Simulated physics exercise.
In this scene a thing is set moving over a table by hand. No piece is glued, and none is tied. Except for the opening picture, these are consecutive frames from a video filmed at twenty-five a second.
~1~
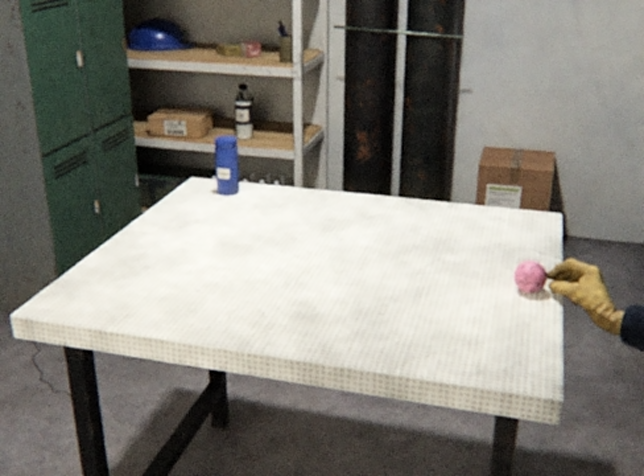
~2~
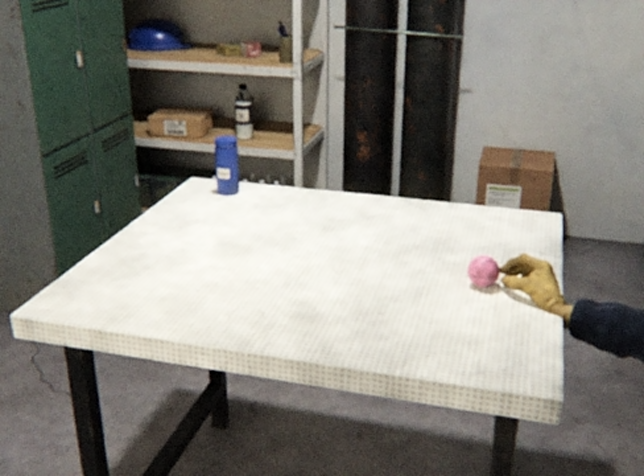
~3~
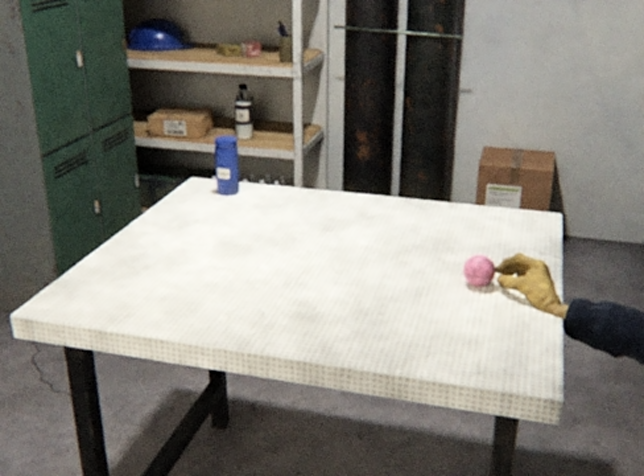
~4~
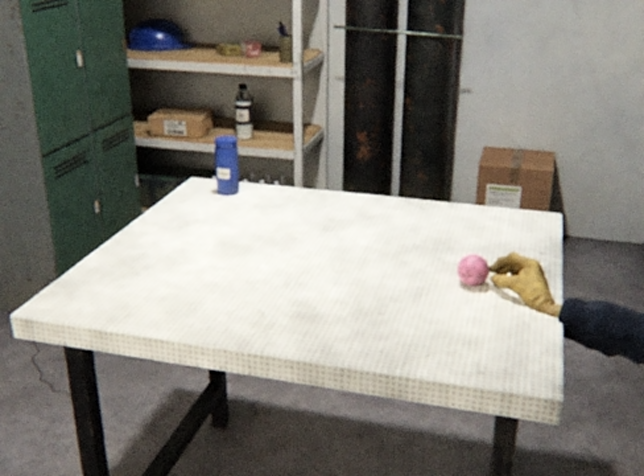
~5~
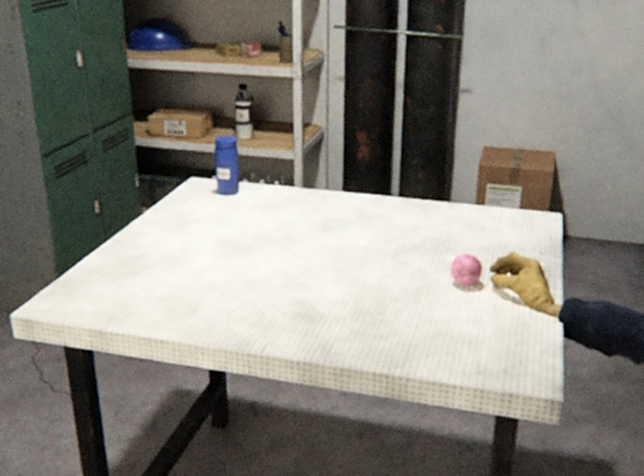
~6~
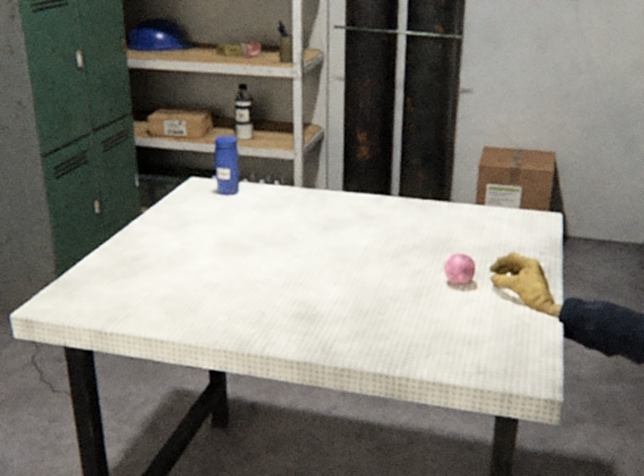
A pink ball, held by a gloved hand reaching in from the right, moves left a short way across a pale tabletop, then leaves the fingers and rolls slowly on while the hand stays near. A blue bottle stands at the table's far left corner. The fixed, slightly raised view shows a storage room with green lockers, shelves holding a blue helmet, and a cardboard box behind.
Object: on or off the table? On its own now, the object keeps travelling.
I expect it to keep its place on the table.
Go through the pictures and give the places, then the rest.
Under the hand; pink ball (530, 277), in the first frame.
Under the hand; pink ball (483, 271), in the second frame.
Under the hand; pink ball (479, 271), in the third frame.
Pink ball (473, 270), in the fourth frame.
Pink ball (467, 269), in the fifth frame.
Pink ball (460, 269) displaced a little, in the sixth frame.
Then, 0.10 s past the last view, pink ball displaced about its own width near (444, 267).
Then, 0.40 s past the last view, pink ball displaced well along near (407, 262).
Then, 0.60 s past the last view, pink ball displaced well along near (388, 260).
Then, 1.10 s past the last view, pink ball displaced well along near (364, 258).
Finally, moved from the start, pink ball. Final places as the last picture's camera would see them, pink ball near (363, 257).
